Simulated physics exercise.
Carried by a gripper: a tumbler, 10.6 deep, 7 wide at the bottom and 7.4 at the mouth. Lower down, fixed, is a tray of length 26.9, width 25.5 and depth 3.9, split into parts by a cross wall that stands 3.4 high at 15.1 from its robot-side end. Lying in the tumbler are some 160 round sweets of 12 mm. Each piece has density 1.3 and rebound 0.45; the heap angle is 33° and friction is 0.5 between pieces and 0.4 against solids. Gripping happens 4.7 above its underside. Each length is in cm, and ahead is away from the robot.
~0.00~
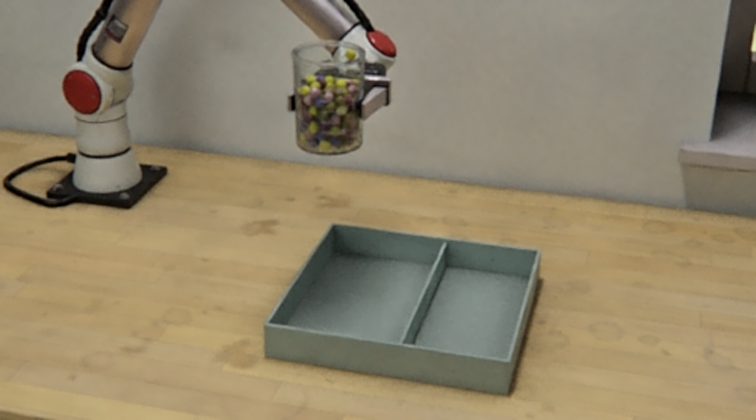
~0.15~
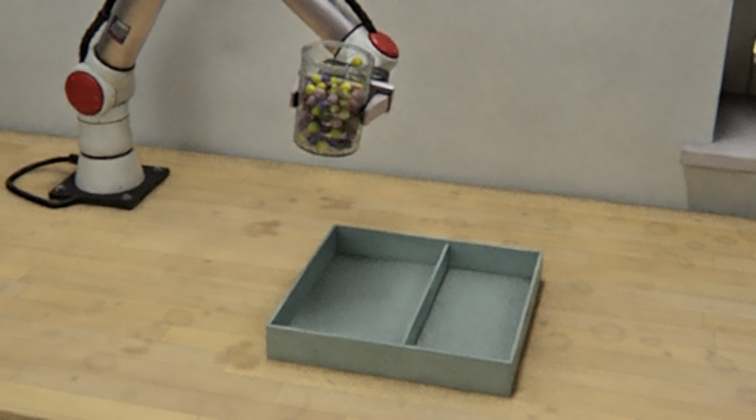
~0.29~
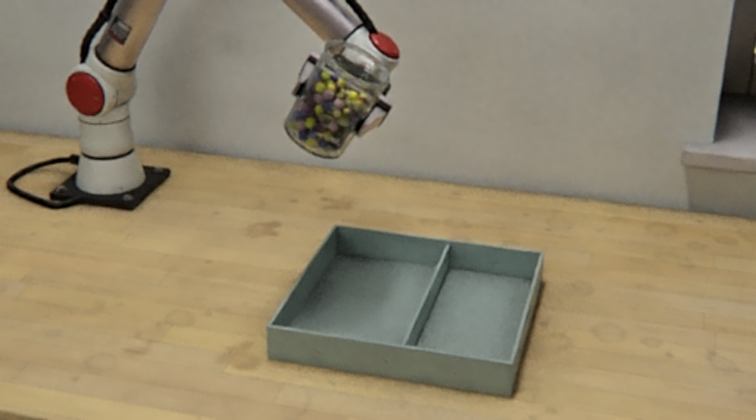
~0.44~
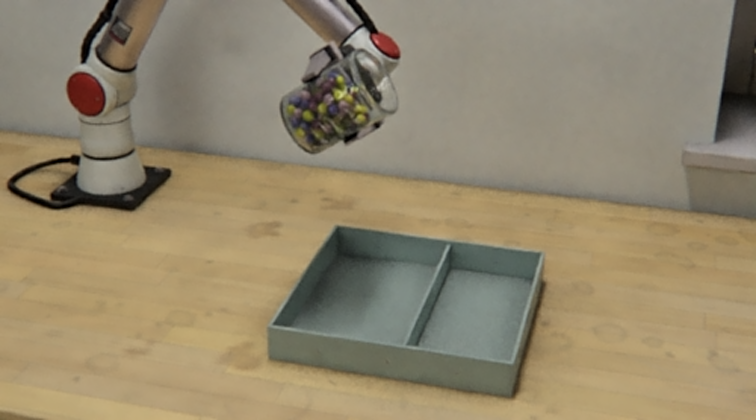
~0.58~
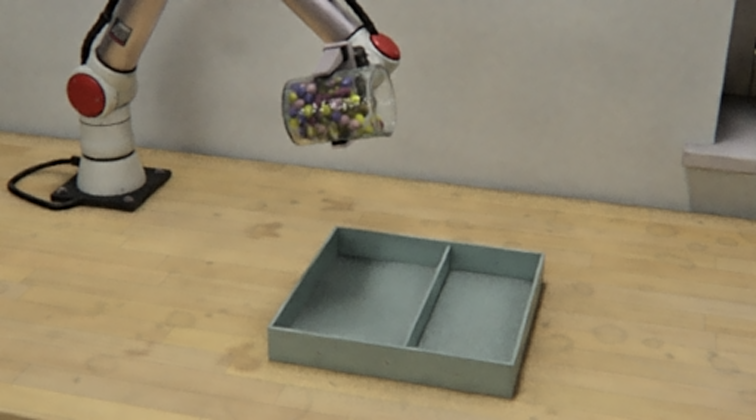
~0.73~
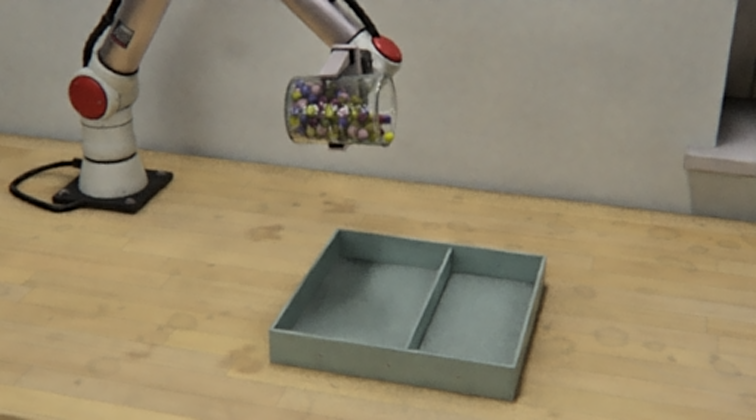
In the video, a robot arm holds a clear container of small colourful balls above an empty grey-green divided tray on a wooden table, steadily tilting it rightward until it lies nearly horizontal, the balls shifting along its lower side.
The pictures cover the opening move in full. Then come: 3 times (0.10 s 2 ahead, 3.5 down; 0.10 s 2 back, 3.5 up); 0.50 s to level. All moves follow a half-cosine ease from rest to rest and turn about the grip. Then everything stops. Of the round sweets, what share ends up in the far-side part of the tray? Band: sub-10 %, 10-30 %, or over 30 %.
Band: 10-30 %.
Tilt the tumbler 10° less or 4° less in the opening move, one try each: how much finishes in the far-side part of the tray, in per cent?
I'd expect close to 5 and then 15 per cent.
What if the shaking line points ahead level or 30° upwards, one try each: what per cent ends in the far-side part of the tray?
It comes to around 60 per cent on the first try and around 75 per cent on the second.
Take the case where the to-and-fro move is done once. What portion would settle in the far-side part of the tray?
In that case it would be roughly 5 per cent.
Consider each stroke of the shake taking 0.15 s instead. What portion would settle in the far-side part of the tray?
Then roughly 5 percent.
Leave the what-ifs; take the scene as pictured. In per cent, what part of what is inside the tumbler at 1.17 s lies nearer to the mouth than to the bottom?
Share in the mouth half: About 35 %.
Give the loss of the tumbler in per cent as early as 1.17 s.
Roughly 10 per cent by then.
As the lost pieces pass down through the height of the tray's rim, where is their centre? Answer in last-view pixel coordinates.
Their middle sits near (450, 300).
After 1.17 s, tilted 84° forward, highest piece 28 above the table; 146 in the tumbler, 10 in the far-side part, 2 in the robot-side part, 7 in flight or on a rim.
After 1.61 s, tilted 34° forward, highest piece 29 above the table; 124 in the tumbler, 34 in the far-side part, 7 in the robot-side part.
After 2.03 s, level, highest piece 29 above the table; 124 in the tumbler, 34 in the far-side part, 7 in the robot-side part.
After 3.08 s, level, highest piece 29 above the table; 124 in the tumbler, 34 in the far-side part, 7 in the robot-side part.
At rest, 124 in the tumbler, 34 in the far-side part, 7 in the robot-side part. That is 21 % in the far-side part of the tray.
